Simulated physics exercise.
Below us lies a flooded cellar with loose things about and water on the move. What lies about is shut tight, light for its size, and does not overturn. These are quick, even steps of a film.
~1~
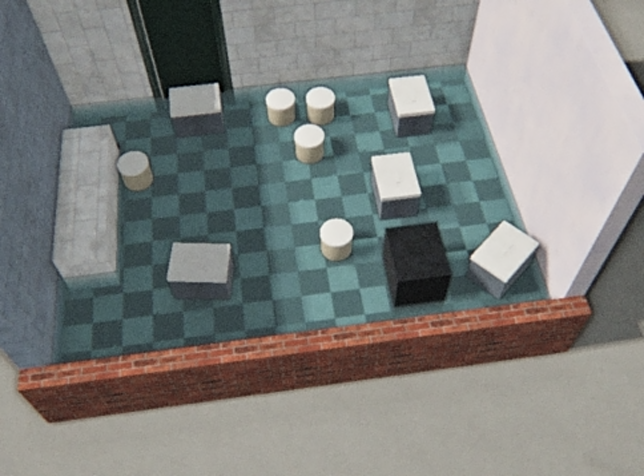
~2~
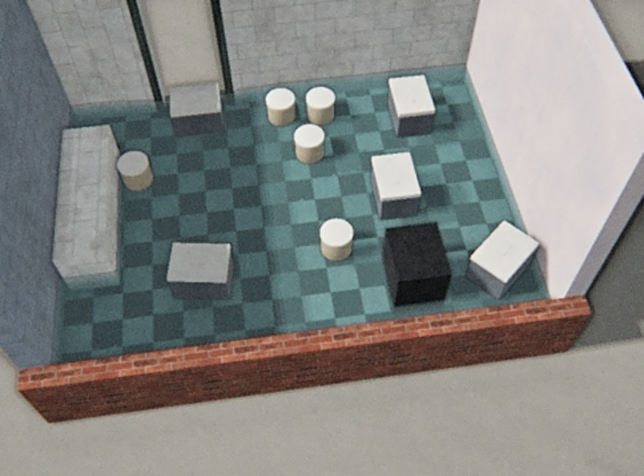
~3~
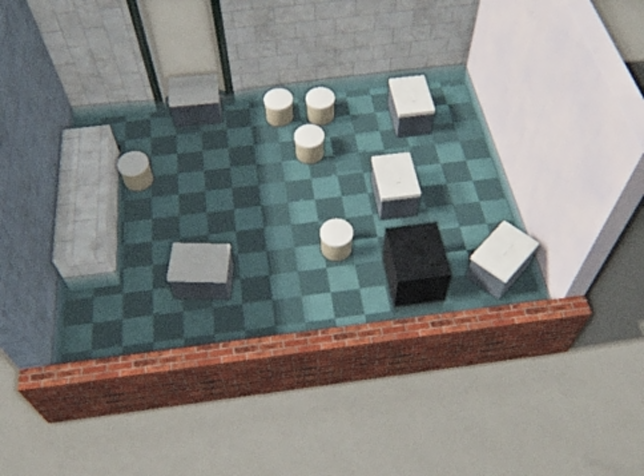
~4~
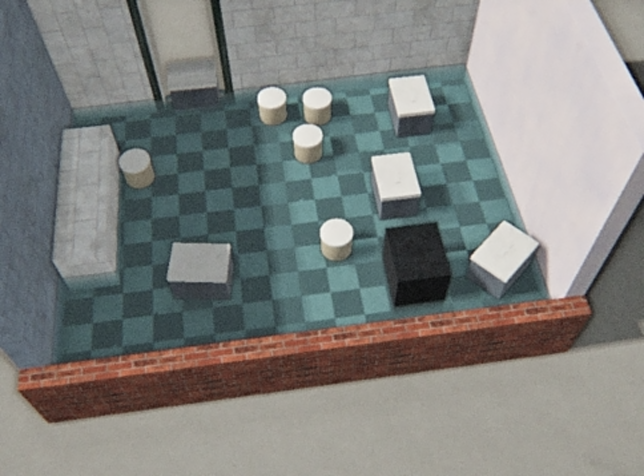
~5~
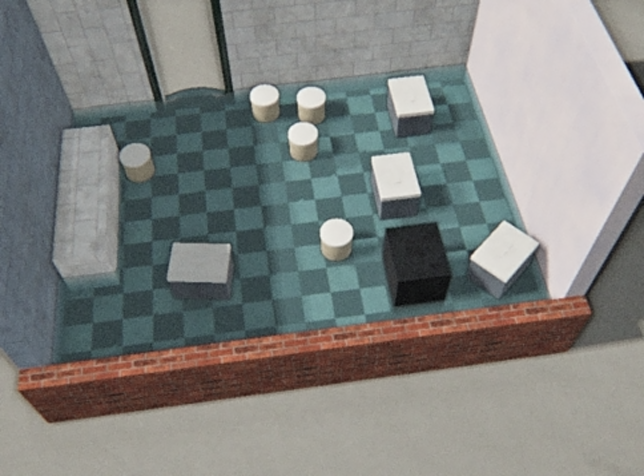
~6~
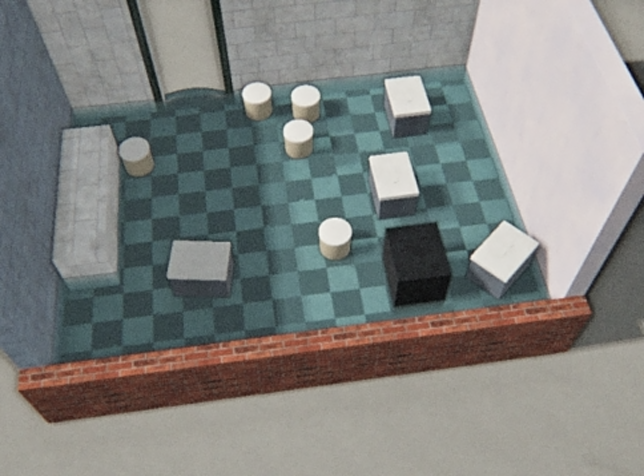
A grey block near the back wall slides into the doorway and out of view after the dark door opens, then several pale cylinders on the teal checkered floor drift slightly toward the gap while most other blocks barely move.
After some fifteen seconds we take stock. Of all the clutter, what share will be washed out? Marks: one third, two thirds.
That comes to between one and two thirds.
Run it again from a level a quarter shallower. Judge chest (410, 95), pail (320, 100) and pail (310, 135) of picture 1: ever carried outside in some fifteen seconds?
One after the other: Stays, gone, through.
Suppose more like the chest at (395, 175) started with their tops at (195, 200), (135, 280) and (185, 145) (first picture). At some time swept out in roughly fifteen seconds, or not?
In turn: Gone, still in, yes.
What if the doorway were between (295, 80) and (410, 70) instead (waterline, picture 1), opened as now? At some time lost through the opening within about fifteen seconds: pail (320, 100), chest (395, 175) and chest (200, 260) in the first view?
In that order: Out, out, still in.
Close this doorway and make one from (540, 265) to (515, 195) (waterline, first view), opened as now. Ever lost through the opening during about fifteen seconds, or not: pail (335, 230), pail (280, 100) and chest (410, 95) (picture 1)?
In turn: Carried outside, still in, yes.
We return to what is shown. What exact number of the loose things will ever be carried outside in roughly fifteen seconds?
I count 5.
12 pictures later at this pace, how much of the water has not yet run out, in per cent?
Roughly 80 per cent.
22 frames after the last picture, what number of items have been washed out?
It comes to 5.
A moment on, 1 of 10 are out; 9 afloat.
Next, 4 of 10 are out; 6 afloat.
Later, 5 of 10 are out; 5 afloat.
In the end, 5 of 10 are out; 5 afloat.
